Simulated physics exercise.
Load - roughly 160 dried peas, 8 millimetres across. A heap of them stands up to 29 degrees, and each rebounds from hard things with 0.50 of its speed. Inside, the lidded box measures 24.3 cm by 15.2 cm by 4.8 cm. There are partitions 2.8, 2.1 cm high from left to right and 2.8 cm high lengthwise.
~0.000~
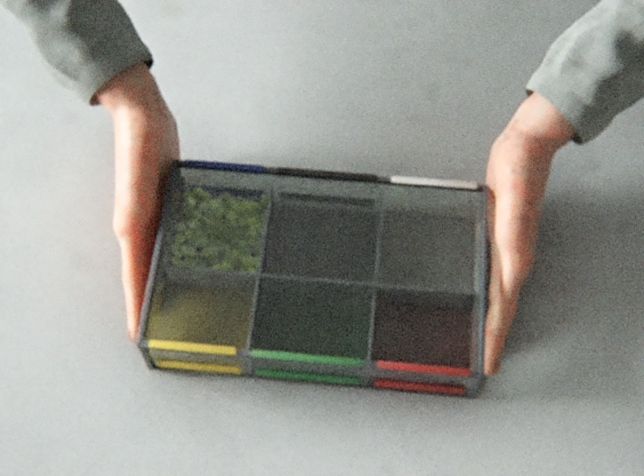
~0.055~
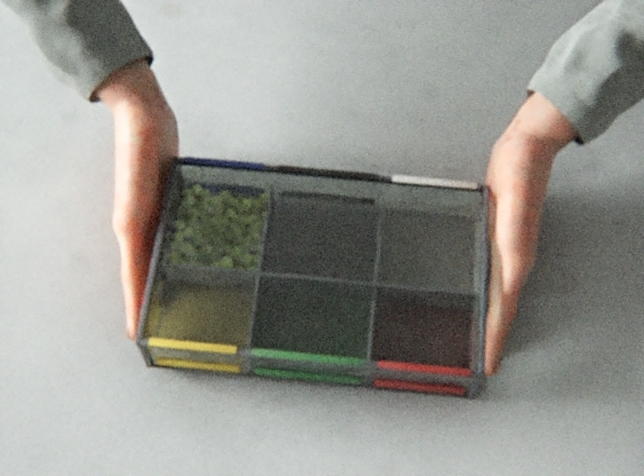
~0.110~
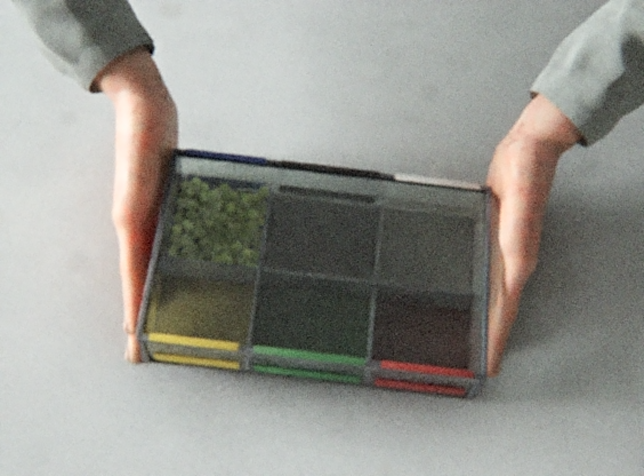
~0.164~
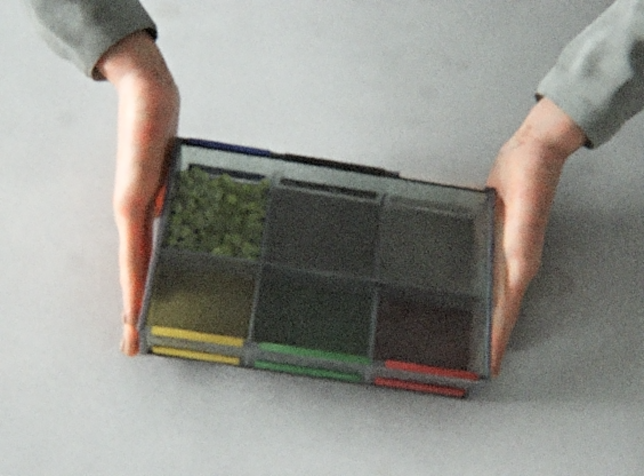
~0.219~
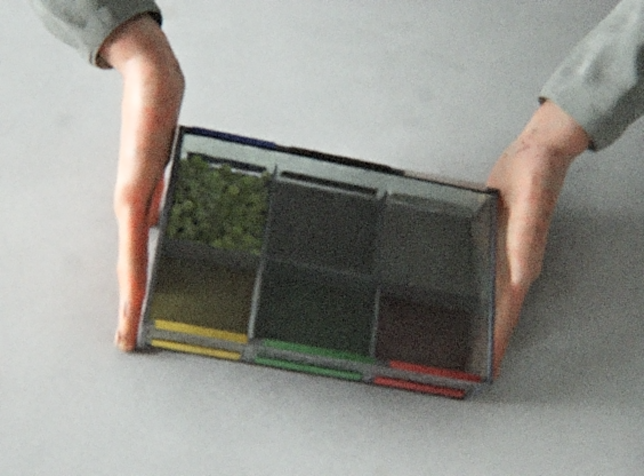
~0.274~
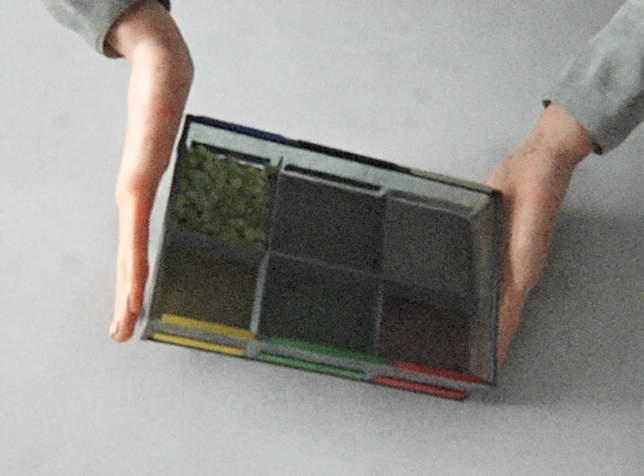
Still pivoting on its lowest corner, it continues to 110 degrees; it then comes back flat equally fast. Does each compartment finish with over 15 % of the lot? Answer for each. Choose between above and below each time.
Red compartment: Above, blue compartment: Below, green compartment: Below, yellow compartment: Below, white compartment: Above, black compartment: Below.
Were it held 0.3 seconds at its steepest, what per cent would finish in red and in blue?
Red keeps 60% and blue keeps 0%.
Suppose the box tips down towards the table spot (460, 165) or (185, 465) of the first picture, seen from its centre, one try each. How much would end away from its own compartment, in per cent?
First try: Around 60 percent; second try: Around 75 percent.
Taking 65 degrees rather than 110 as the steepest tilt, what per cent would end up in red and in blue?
Red: 5; blue: 70 (per cent).
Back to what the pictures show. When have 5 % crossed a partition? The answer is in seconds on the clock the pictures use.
That happens at about 0.95 s on the clock.
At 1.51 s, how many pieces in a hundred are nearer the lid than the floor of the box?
I'd put it at some 90 percent.
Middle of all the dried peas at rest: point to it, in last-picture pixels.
In the last view, approximately (445, 318).
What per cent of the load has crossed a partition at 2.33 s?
Some 100 percent.
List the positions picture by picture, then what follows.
The first frame shows box tilt 0 degrees, front corners at (143, 342) and (479, 373); blue 100 %.
The second frame shows box tilt 1 degrees, front corners at (142, 340) and (479, 373).
The third frame shows box tilt 4 degrees, front corners at (142, 335) and (481, 375), lowest corner right front.
The fourth frame shows box tilt 8 degrees, front corners at (144, 328) and (485, 377), lowest corner right front.
The fifth frame shows box tilt 13 degrees, front corners at (147, 321) and (487, 380), lowest corner right front.
The sixth frame shows box tilt 17 degrees, front corners at (154, 315) and (490, 382), lowest corner right front; blue 100 %. The box's pace is about 80 degrees a second.
After 1.51 s, tilt 110 degrees; red 30 %, blue 25 %, green 5 %, white 20 %, black 20 %.
After 2.33 s, tilt 50 degrees; red 55 %, white 45 %.
After 3.17 s, tilt 0 degrees; red 55 %, white 45 %.
At rest (4.0 s), red 55 %, blue 0 %, green 0 %, yellow 0 %, white 45 %, black 0 %.
